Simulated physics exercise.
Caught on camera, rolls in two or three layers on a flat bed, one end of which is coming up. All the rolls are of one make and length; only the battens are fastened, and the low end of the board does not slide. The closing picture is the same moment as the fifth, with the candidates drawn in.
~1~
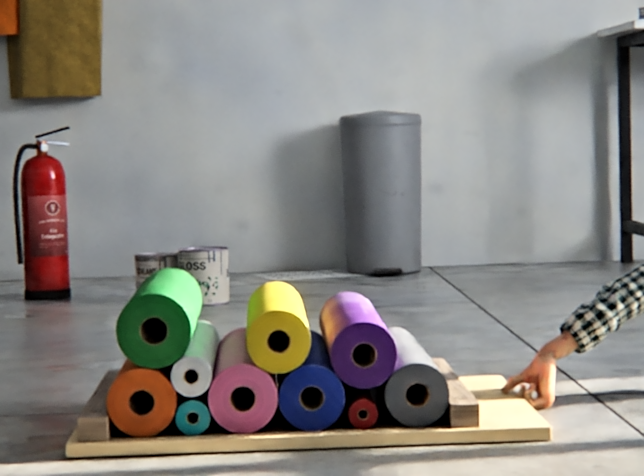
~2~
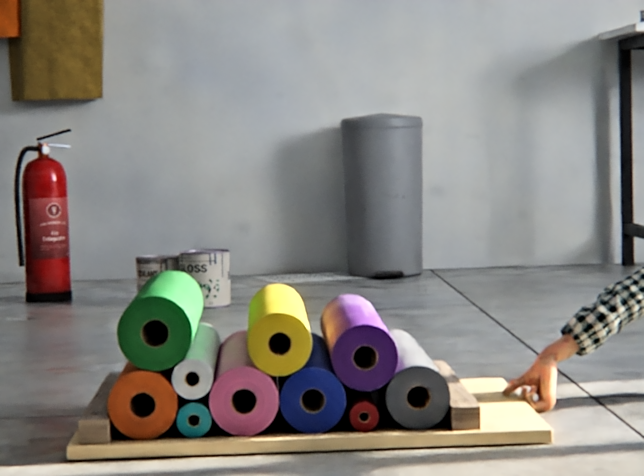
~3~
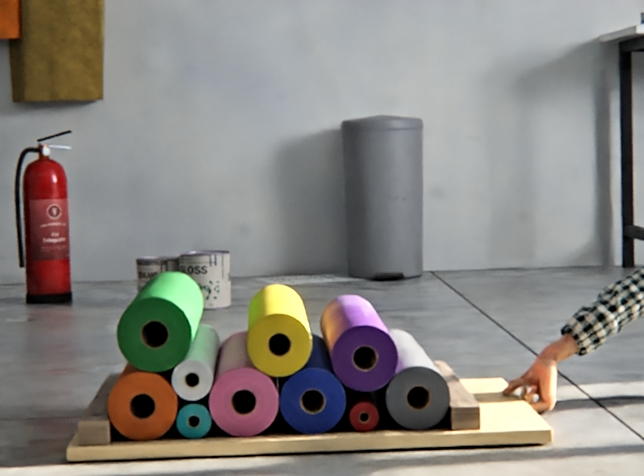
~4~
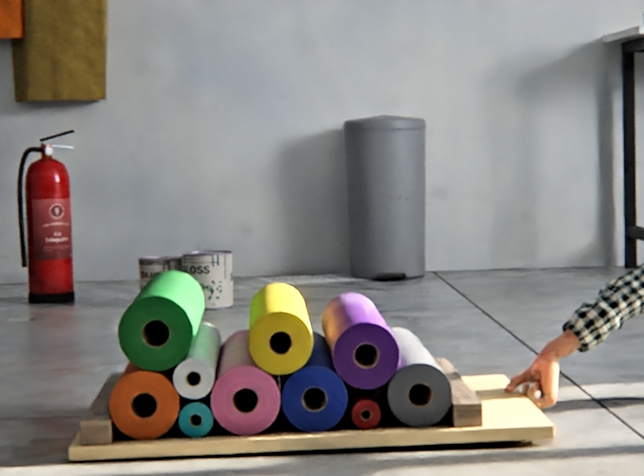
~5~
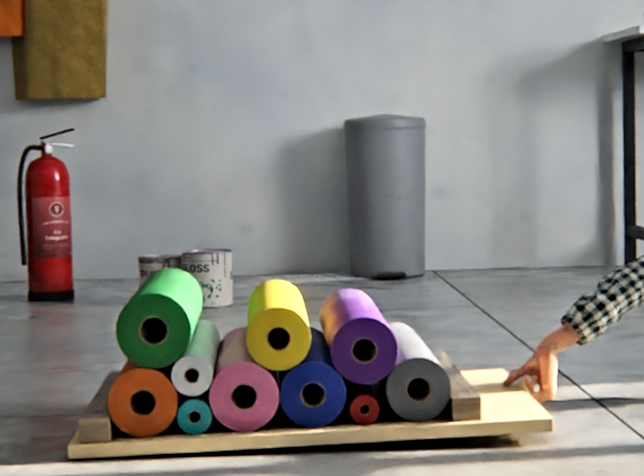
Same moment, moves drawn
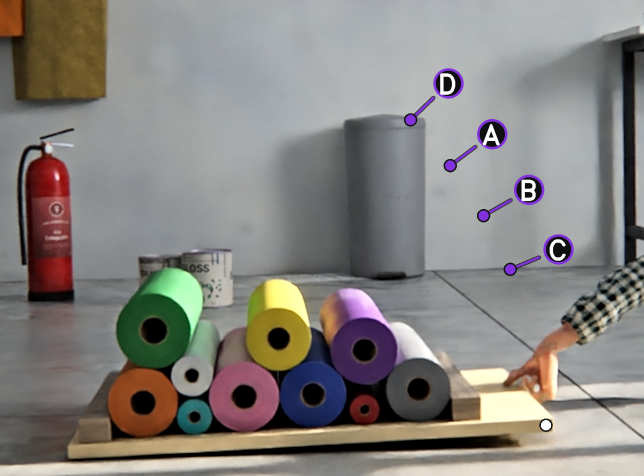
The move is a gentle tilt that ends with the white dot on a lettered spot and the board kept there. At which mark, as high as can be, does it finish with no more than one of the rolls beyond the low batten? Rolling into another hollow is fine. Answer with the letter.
The answer is mark B.
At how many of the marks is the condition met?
The number is two.
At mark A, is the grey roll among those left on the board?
The grey roll: Yes.
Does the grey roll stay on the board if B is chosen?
Yes, with B.
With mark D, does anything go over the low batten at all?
At D: Yes.
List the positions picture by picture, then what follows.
In the first frame, purple roll (364, 355); white roll (192, 376); green roll (154, 331).
In the second frame, green roll (155, 333); board (306, 404).
In the third frame, board (306, 405); red roll (364, 417); grey roll (418, 397); white roll (192, 380).
In the fourth frame, board (308, 403); orange roll (144, 405); pink roll (246, 400); turquoise roll (196, 420).
In the fifth frame, board (307, 399); orange roll (143, 403); turquoise roll (194, 417).
On the marked copy, A at (450, 165); B at (484, 216); C at (510, 269); D at (411, 120); the white dot at (546, 425).
Taking B. A third of the way, board at 17°.
Two thirds of the way, board at 28°.
When it is over, board at 28°, one over the low batten (green).
As for the rest, A four over the low batten (orange, yellow, white, green); C one over the low batten (green); D four over the low batten (orange, yellow, white, green).
